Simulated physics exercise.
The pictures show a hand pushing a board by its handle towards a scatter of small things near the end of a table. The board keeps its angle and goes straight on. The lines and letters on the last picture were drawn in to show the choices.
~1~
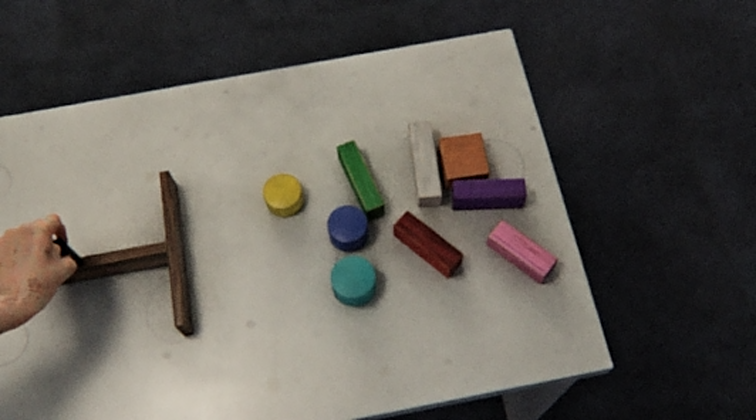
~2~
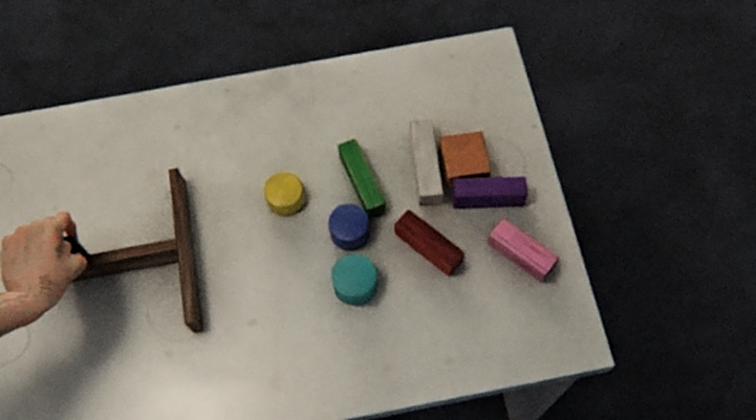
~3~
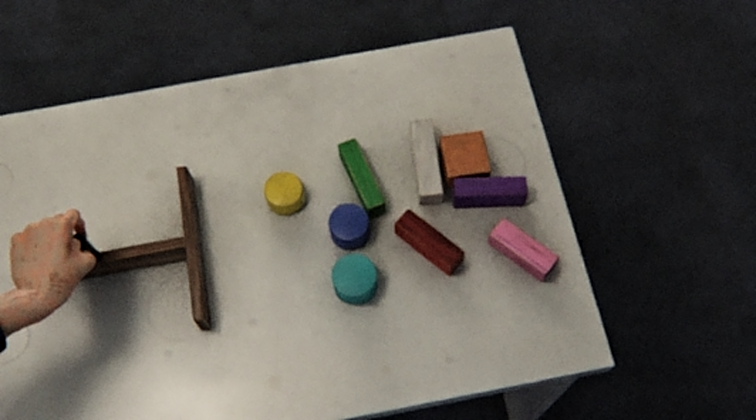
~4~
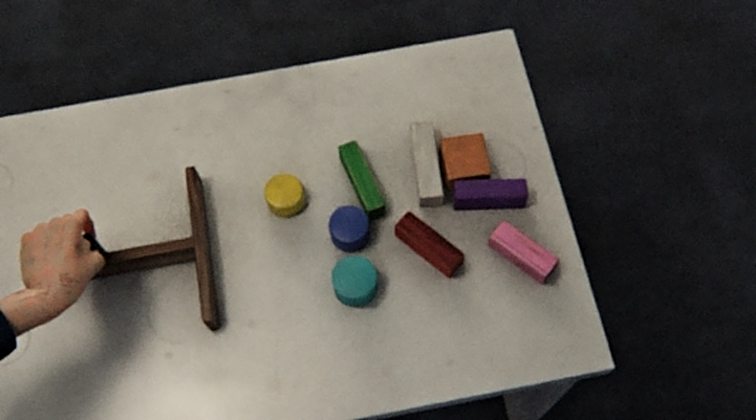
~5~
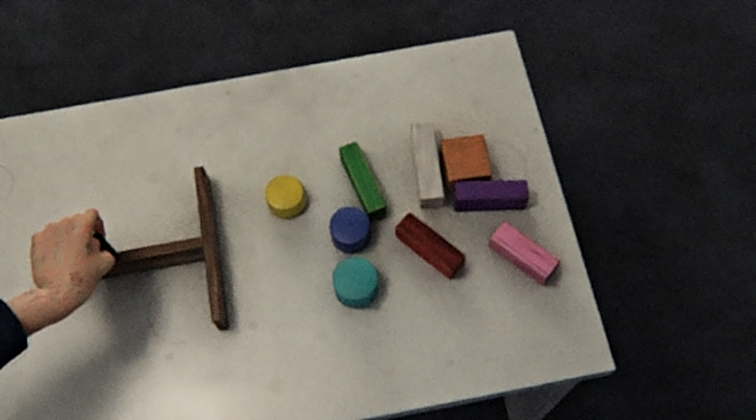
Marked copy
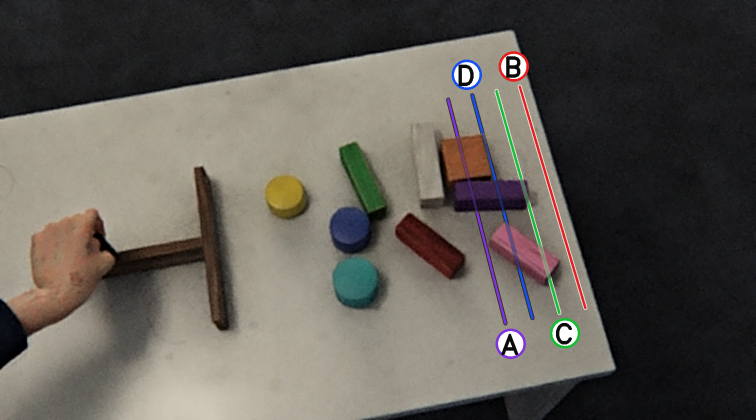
We see a hand gripping the handle of a dark wooden T-shaped board and sliding it slowly a short way right across a pale table, while the colourful tins, sticks and blocks scattered on the right stay still.
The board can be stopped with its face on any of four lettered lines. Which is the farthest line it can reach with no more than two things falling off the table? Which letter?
It should halt at A.
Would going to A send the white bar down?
No.
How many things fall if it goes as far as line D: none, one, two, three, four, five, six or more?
In all, four.
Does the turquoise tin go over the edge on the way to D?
No.
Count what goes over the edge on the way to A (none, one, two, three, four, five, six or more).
By then, two.
On the marked copy, A at (475, 205); B at (551, 191); C at (526, 196); D at (501, 200).
Taking A. A third of the way, board (304, 223); yellow tin (324, 189); pink stick (523, 253).
Two thirds of the way, board (400, 205); purple stick (516, 193); orange block (496, 155).
When it is over, board (473, 191); purple stick over the edge; orange block over the edge; two fallen.
As for the rest, B drops nine; C drops six; D drops four.
